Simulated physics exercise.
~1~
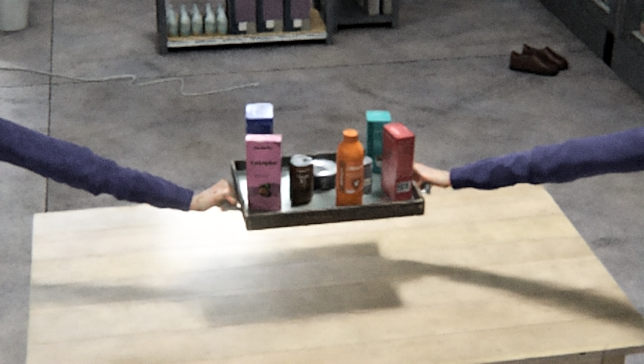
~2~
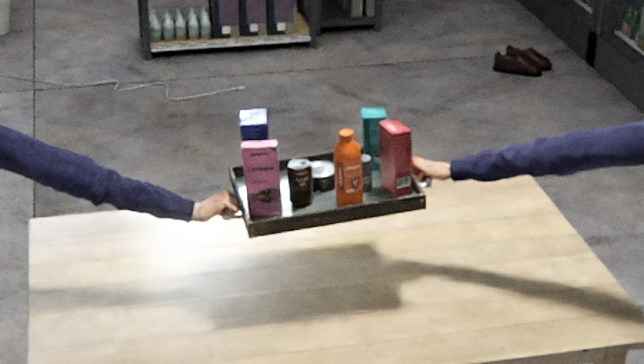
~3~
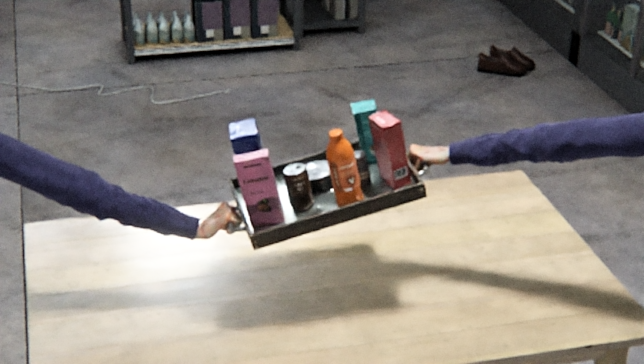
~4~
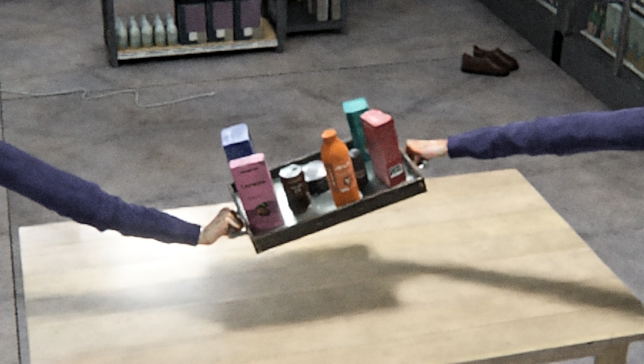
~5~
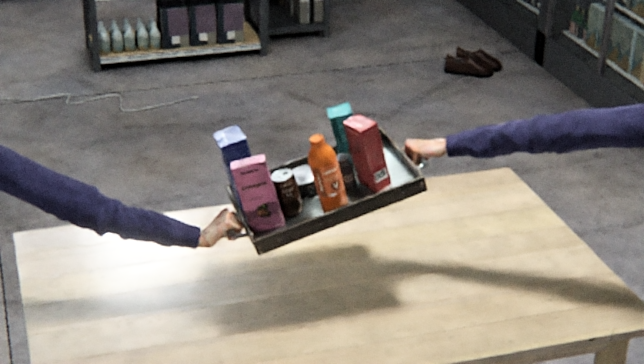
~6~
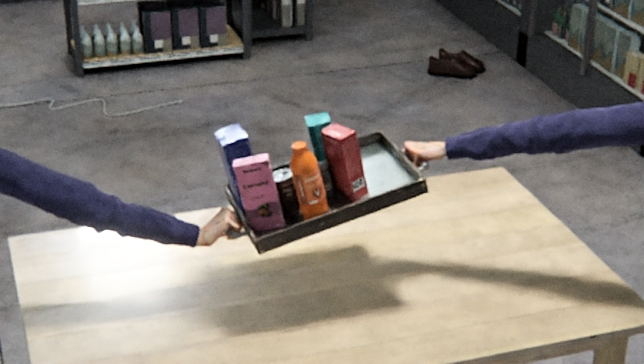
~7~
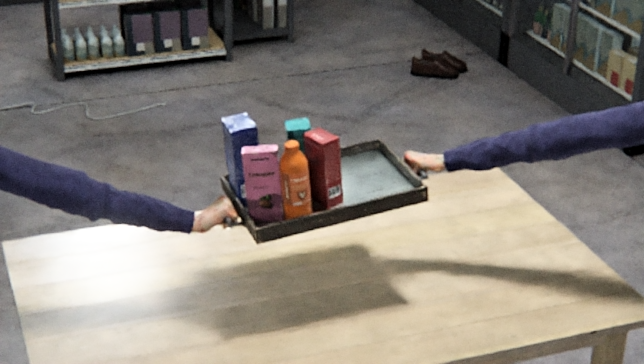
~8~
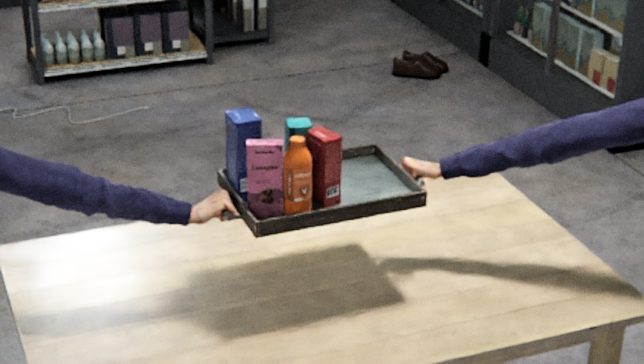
Two hands tilt a tray down to the left, sliding several items leftward, then level it.
